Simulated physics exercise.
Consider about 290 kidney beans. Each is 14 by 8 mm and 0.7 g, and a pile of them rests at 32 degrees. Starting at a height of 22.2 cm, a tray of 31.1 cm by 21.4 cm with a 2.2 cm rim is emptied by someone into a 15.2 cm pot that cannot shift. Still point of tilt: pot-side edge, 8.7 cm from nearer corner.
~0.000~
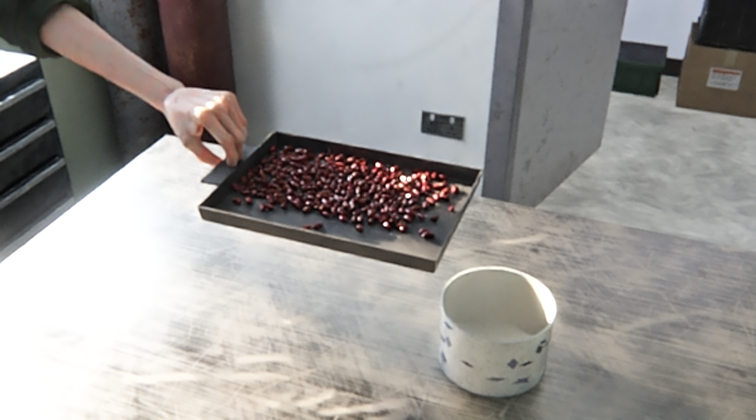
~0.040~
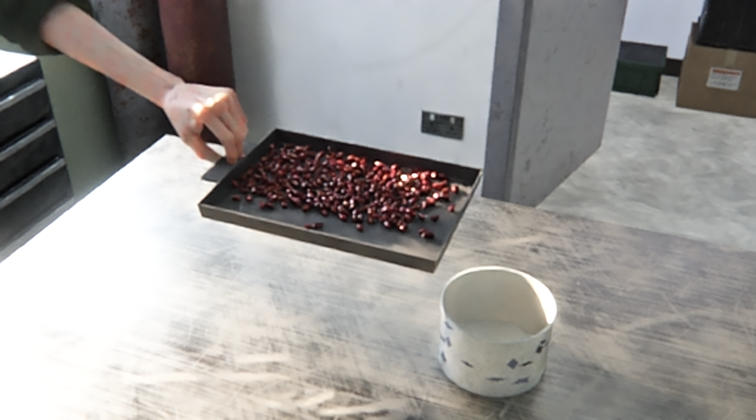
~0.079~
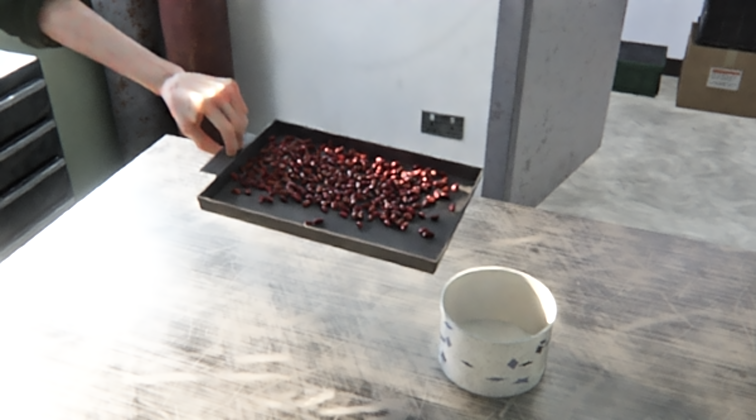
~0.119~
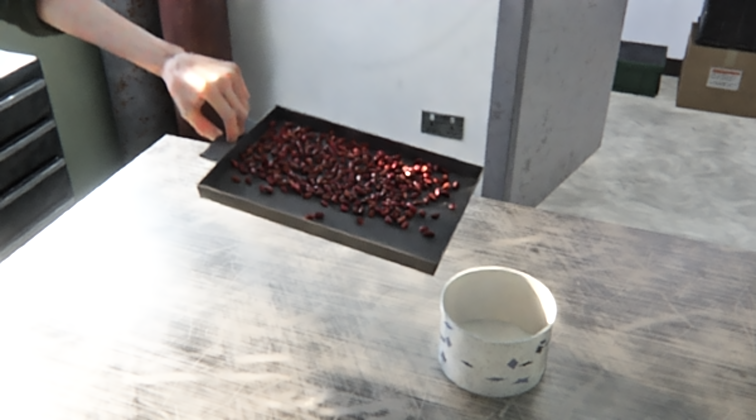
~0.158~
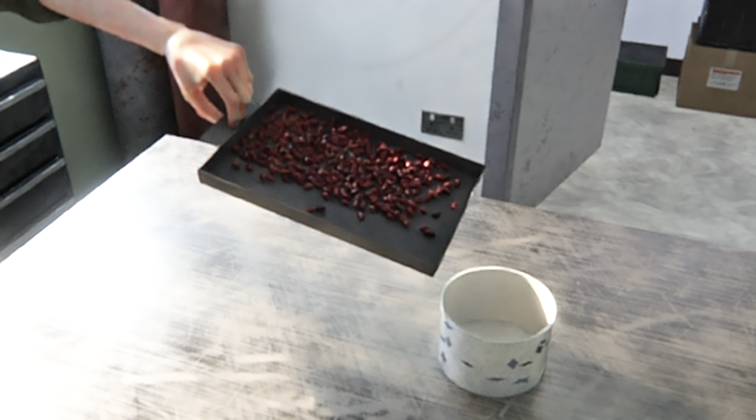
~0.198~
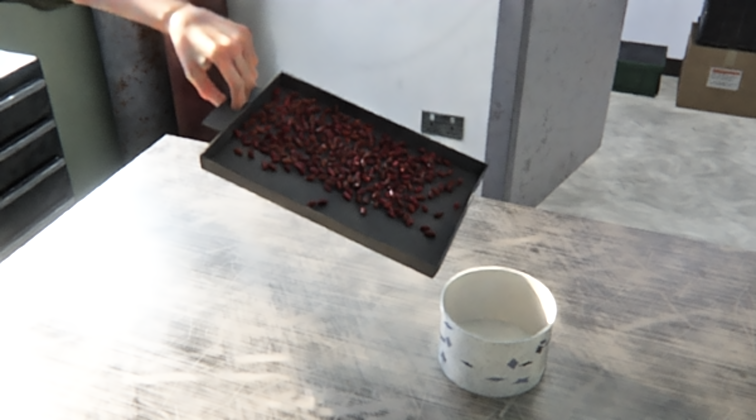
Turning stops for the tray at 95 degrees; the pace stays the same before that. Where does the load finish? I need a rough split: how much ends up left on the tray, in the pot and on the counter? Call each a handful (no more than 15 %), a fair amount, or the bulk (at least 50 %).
Here is the split. Tray: A handful; pot: A fair amount; counter: The bulk.
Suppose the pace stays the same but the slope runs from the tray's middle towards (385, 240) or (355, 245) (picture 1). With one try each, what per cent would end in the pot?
First try: Around 0 percent; second try: Around 0 percent.
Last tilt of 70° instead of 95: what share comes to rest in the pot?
Then about 15 per cent.
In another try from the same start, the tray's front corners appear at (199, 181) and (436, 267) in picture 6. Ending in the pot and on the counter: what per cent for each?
That works out as pot 0 and counter 100.
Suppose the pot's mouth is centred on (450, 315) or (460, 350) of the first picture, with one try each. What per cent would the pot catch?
Estimates: 30 in a hundred and 65 in a hundred.
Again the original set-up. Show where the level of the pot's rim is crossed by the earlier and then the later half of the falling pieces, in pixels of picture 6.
Roughly (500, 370) to begin with, later roughly (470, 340).
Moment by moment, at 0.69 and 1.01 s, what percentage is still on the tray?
Around 65 first, about 10 after.
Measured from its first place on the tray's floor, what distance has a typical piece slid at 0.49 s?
I'd say close to 7 centimetres.
After 0.49 s, tilt 55 degrees; the tray holds 100 %, the pot 0 %.
Then, at 0.69 s, tilt 81 degrees; the tray holds 65 %, the pot 0 %.
Then, at 1.01 s, tilt 95 degrees; the tray holds 10 %, the pot 20 %.
At rest (2.5 s), tray 0 %, pot 25 %, counter 75 %.
